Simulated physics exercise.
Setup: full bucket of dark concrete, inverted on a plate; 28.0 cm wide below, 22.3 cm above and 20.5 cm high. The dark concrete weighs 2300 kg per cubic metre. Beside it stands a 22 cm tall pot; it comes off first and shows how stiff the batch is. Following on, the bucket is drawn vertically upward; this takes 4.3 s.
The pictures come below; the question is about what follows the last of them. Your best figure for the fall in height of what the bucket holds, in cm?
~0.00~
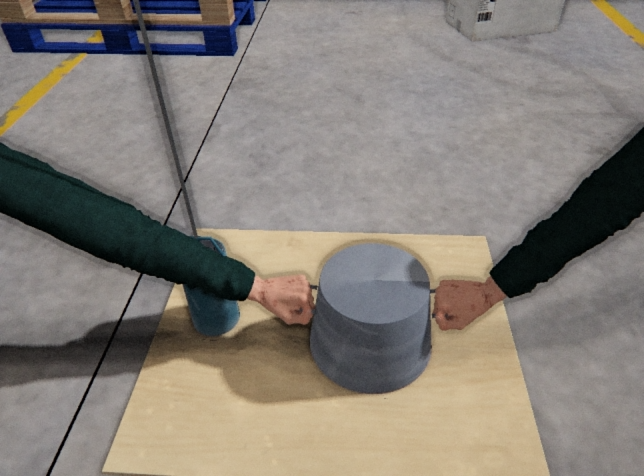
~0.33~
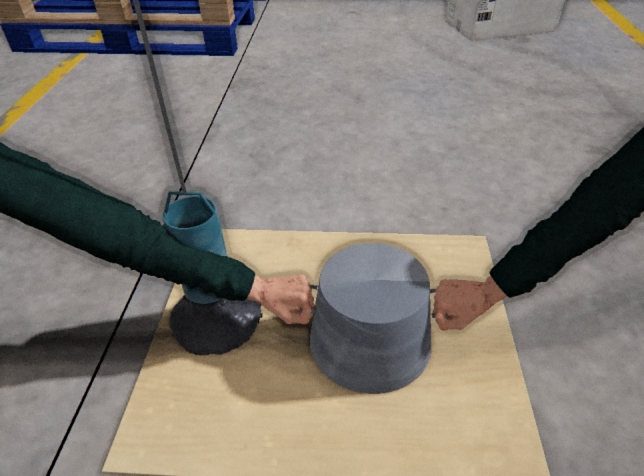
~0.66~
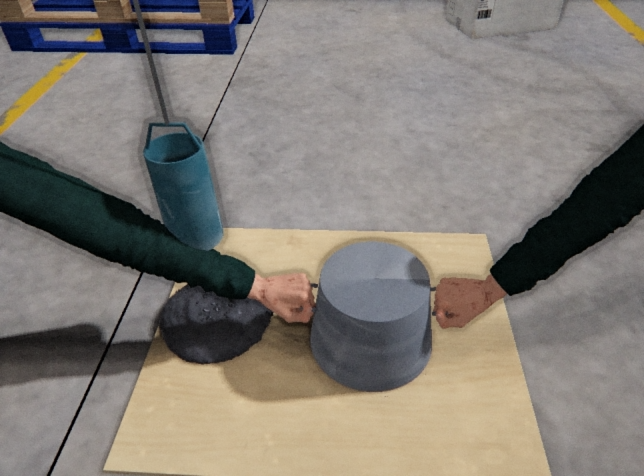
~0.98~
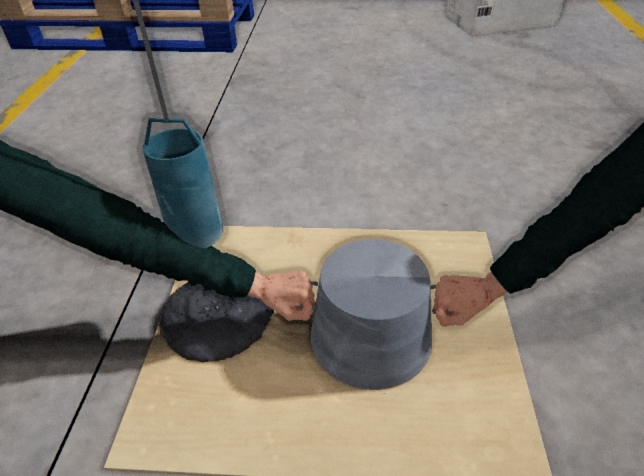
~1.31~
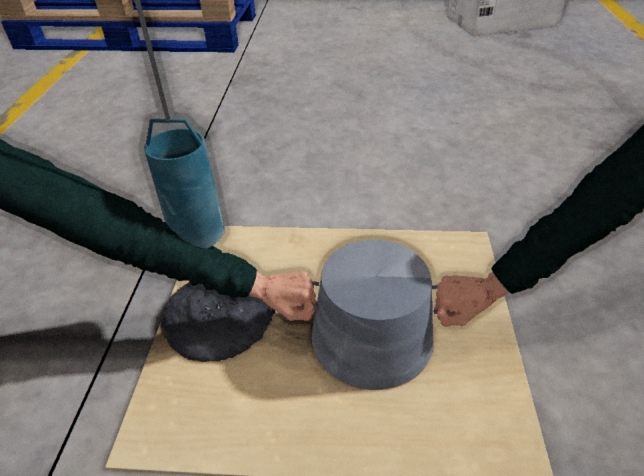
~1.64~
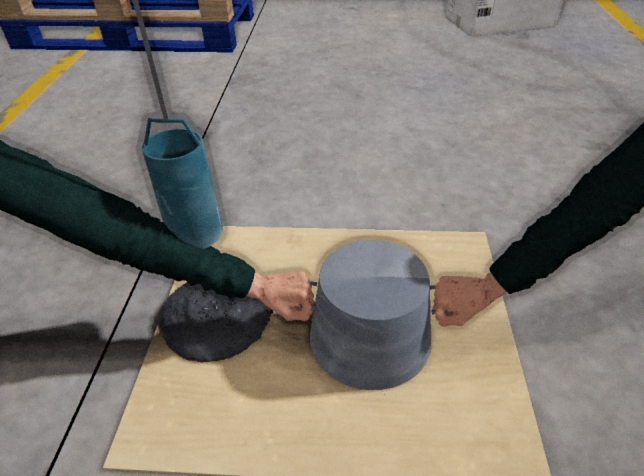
You can expect around 12 cm.
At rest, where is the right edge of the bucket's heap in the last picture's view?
The pixel is about (485, 354).
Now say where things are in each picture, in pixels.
In the first frame, middle of the pot's mouth at (201, 255), still down; middle of the bucket's top at (374, 281), not yet moved.
In the second frame, middle of the pot's mouth at (190, 213), raised 12 cm; the pot's heap 9.3 cm high and 23 cm wide, top at (211, 294); middle of the bucket's top at (374, 281), not yet moved.
In the third frame, middle of the pot's mouth at (174, 149), raised 27 cm; the pot's heap 4.6 cm high and 28 cm wide, top at (214, 305); middle of the bucket's top at (375, 279), not yet moved.
In the fourth frame, middle of the pot's mouth at (173, 145), raised 27 cm; the pot's heap 4.6 cm high and 28 cm wide, top at (215, 303); middle of the bucket's top at (375, 277), not yet moved.
In the fifth frame, middle of the pot's mouth at (175, 145), raised 27 cm; the pot's heap 4.5 cm high and 28 cm wide, top at (216, 303); middle of the bucket's top at (376, 277), not yet moved.
In the sixth frame, middle of the pot's mouth at (173, 145), raised 27 cm; the pot's heap 4.5 cm high and 28 cm wide, top at (214, 304); middle of the bucket's top at (374, 277), not yet moved.
After 2.7 s, the bucket is up 4.7 cm; the dark concrete has come down 5.9 cm to 15 cm and is 43 cm wide.
After 3.8 s, the bucket is up 13 cm; the dark concrete has come down 12 cm to 8.5 cm and is 53 cm wide.
After 4.9 s, the bucket is up 21 cm; the dark concrete has come down 12 cm to 8.5 cm and is 53 cm wide.
After 6.2 s, the bucket is clear; the dark concrete has come down 12 cm to 8.4 cm and is 53 cm wide.
After 6.6 s, at rest, the bucket is clear; the dark concrete has come down 12 cm to 8.4 cm and is 53 cm wide.
